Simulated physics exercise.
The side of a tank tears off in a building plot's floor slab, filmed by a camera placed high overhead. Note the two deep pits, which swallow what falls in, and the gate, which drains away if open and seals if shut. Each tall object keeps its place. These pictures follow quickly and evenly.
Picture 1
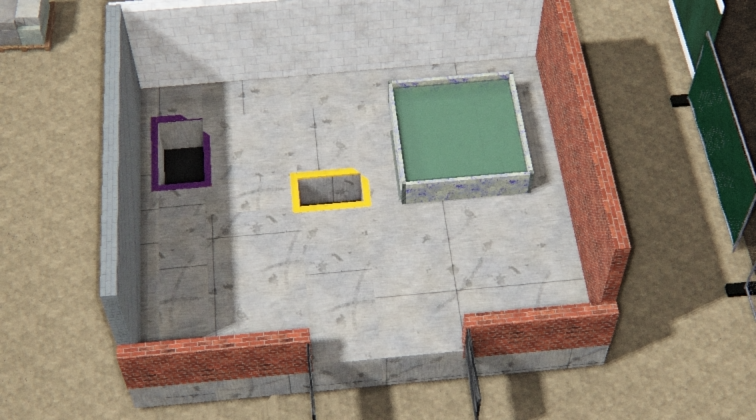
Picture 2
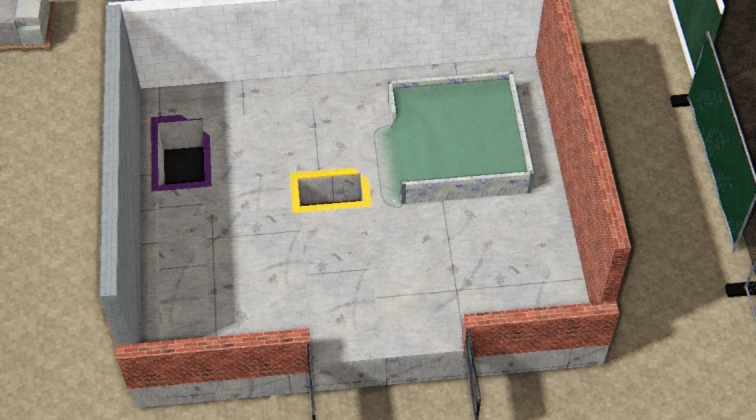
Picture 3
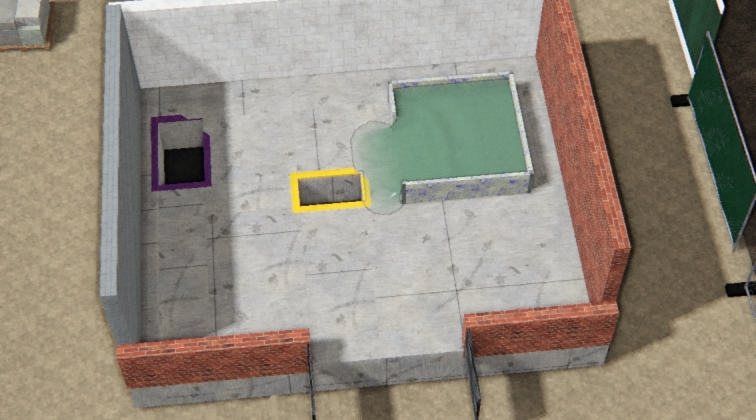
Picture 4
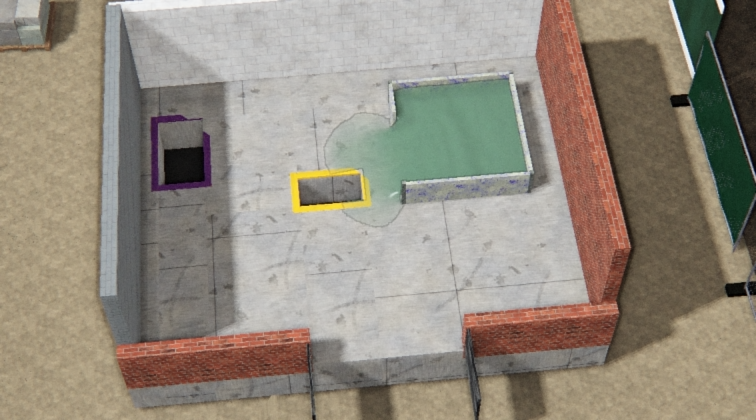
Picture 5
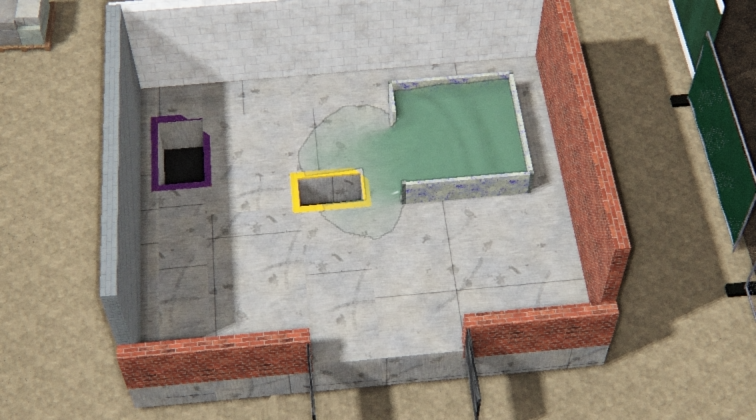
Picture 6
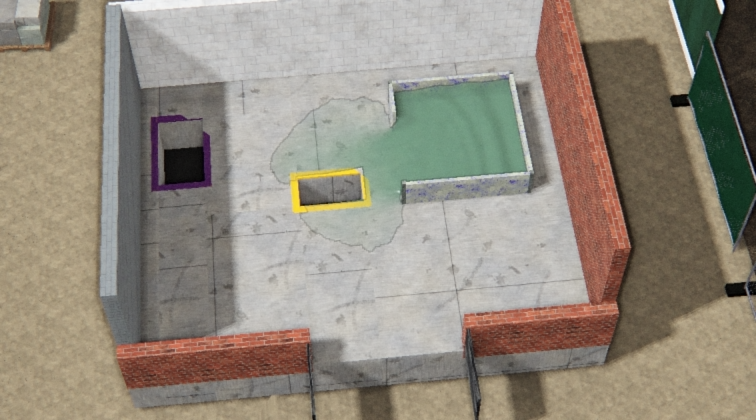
A walled building plot with a grey floor slab, seen from high overhead by a still camera, has brick walls at the right and front and a gap in the front wall. A tank of green water stands right of a yellow-edged pit, with a purple-edged pit farther left. The tank's left side gives way, and water pours out leftward, spreading thinly around the yellow-edged pit.
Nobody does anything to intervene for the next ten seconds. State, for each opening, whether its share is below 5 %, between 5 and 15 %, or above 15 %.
The gate's share is below 5 %. The yellow pit's share is above 15 %. The purple pit's share is above 15 %.
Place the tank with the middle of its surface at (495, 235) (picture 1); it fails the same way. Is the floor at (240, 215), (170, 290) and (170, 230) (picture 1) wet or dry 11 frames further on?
Well, first one got wet, second one got wet, third one got wet.
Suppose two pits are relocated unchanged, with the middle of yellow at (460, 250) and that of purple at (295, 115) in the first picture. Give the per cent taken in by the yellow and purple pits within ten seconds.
Percentages by pit: Yellow at 2, purple at 25.
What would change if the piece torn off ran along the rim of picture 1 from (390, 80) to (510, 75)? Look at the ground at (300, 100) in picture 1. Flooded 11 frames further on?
Outcome: Swamped.
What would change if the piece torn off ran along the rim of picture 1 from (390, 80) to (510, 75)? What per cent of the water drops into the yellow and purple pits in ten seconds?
Per cent: Yellow 2, purple 25.
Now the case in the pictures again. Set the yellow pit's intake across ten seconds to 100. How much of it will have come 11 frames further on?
That share would be near 45 %.
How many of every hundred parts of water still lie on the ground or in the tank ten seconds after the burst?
34 percent or thereabouts.
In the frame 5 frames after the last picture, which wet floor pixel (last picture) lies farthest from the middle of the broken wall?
Near (184, 195).
A moment on, water covers 20 % of the floor; the gate 0 %, the yellow pit 11 %, the purple pit 0 %.
Next, water covers 35 % of the floor; the gate 0 %, the yellow pit 20 %, the purple pit 3 %.
Then, water covers 50 % of the floor; the gate 0 %, the yellow pit 30 %, the purple pit 8 %.
Later, water covers 40 % of the floor; the gate 1 %, the yellow pit 38 %, the purple pit 14 %.
In the end, water covers 50 % of the floor; the gate 1 %, the yellow pit 44 %, the purple pit 20 %.
